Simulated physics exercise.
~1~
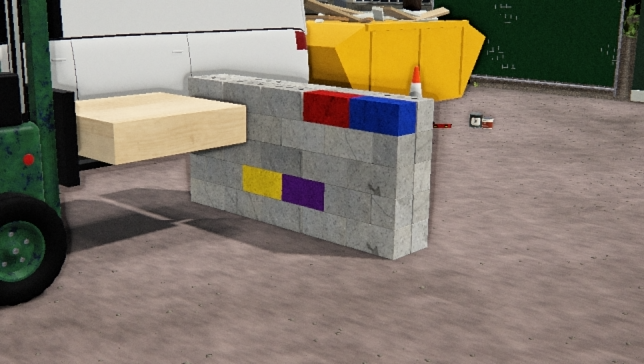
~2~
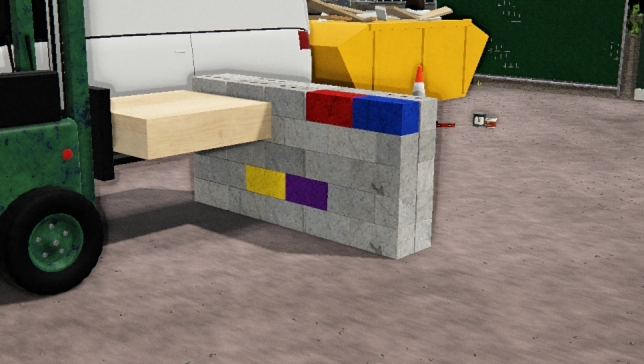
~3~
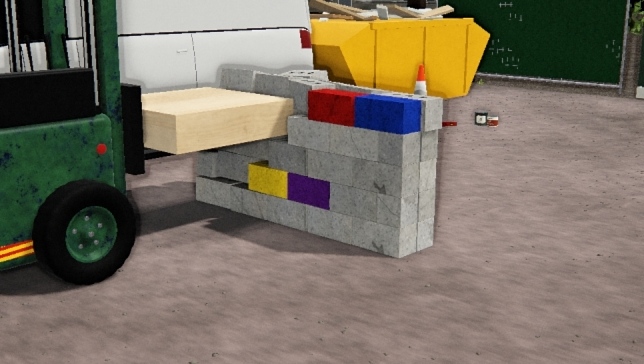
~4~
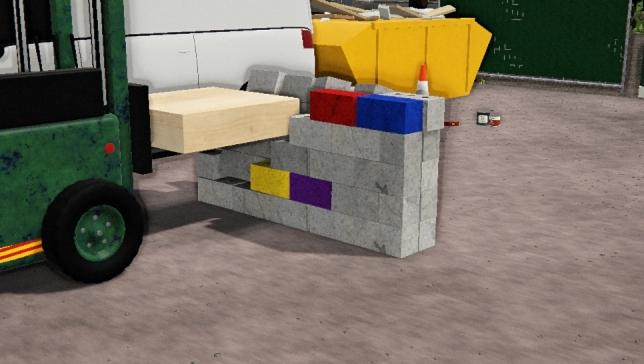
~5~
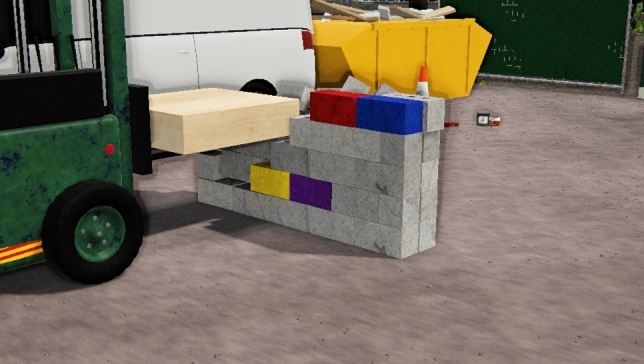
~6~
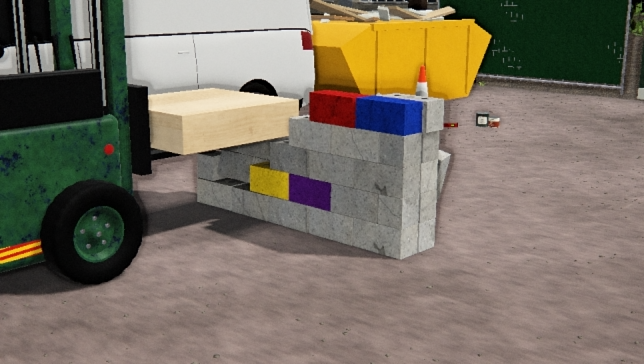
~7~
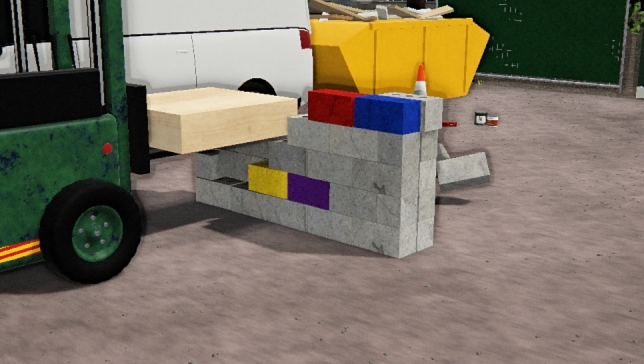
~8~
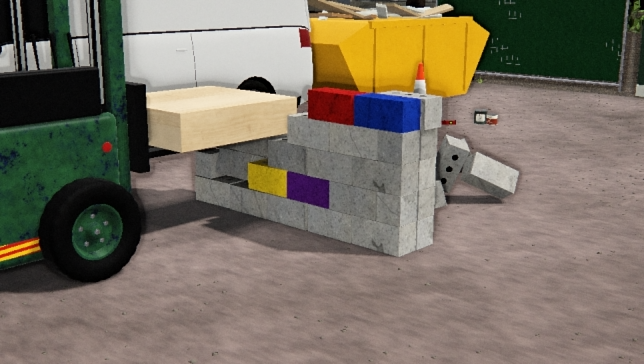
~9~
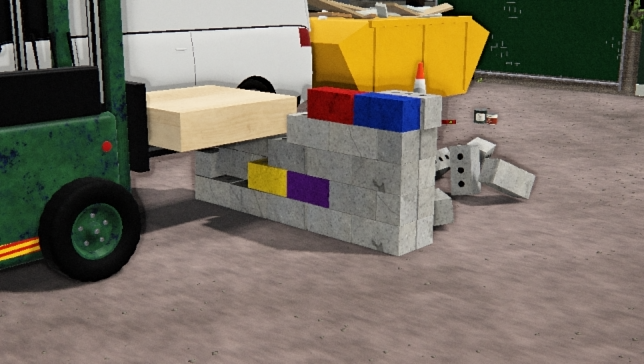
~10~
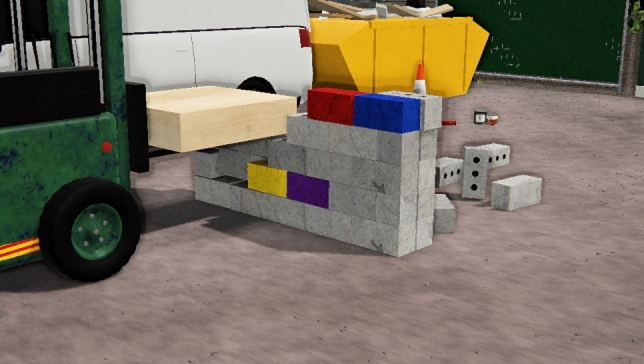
In a yard with a white van and a yellow skip behind, a green forklift carries a pale wooden load toward a grey block wall marked with red, blue, yellow and purple blocks. It rolls right and pushes the load into the upper left of the wall, shoving blocks there backward. The forklift stops, and the displaced blocks tip away behind the wall. Several grey blocks then tumble into view beyond the right end and come to rest on the ground. The front right section still stands, with all four coloured blocks in place.
